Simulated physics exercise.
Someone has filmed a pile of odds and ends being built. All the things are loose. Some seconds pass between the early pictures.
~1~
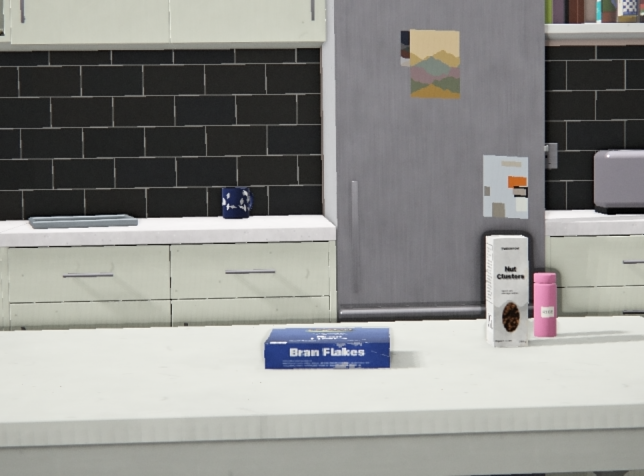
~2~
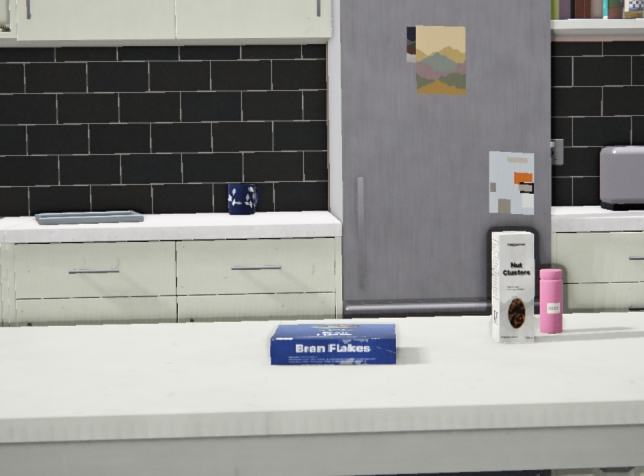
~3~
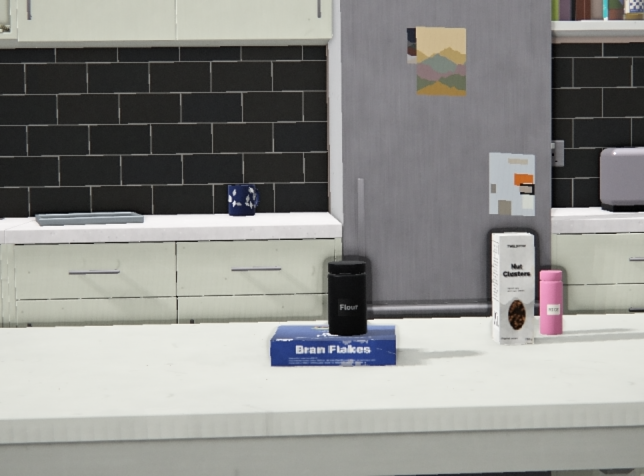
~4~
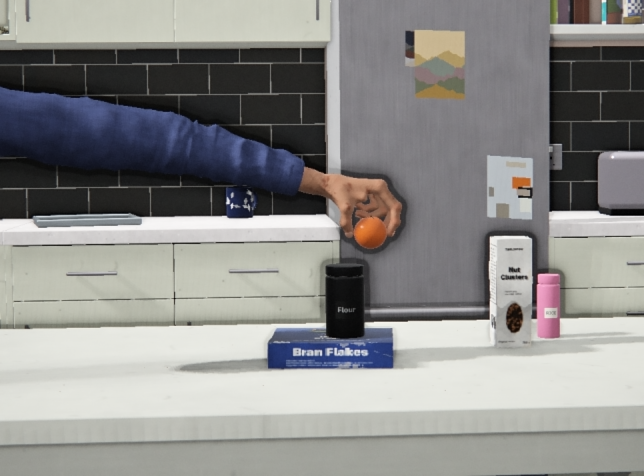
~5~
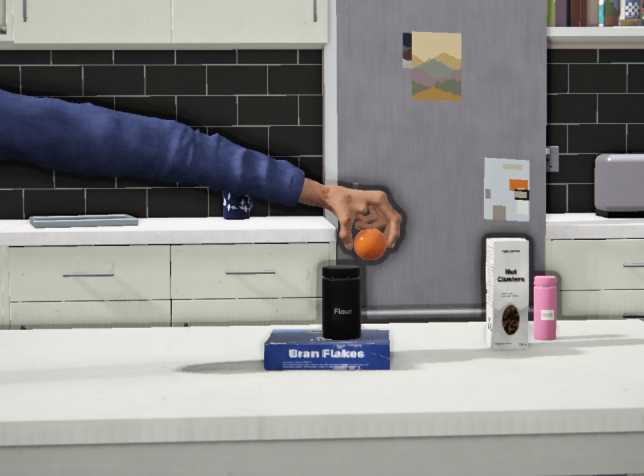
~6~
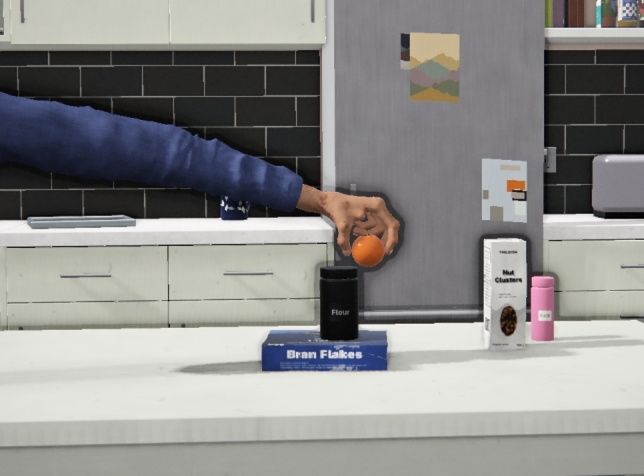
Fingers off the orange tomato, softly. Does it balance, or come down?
In the end the pile gives way.
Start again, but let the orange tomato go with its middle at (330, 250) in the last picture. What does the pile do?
Then it stays up.
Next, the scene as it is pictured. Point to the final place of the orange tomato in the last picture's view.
At about (421, 347).
Then, 0.30 s later than the last frame, orange tomato now fallen.
Then, 0.40 s later than the last frame, things are still on the move.
Then, 0.50 s later than the last frame, as before.
Then, 1.80 s later than the last frame, nothing new.
When it is over, fallen, orange tomato; the other 4 as before. End places, in pixels of the last picture, orange tomato near (421, 348). The pile loses its balance.
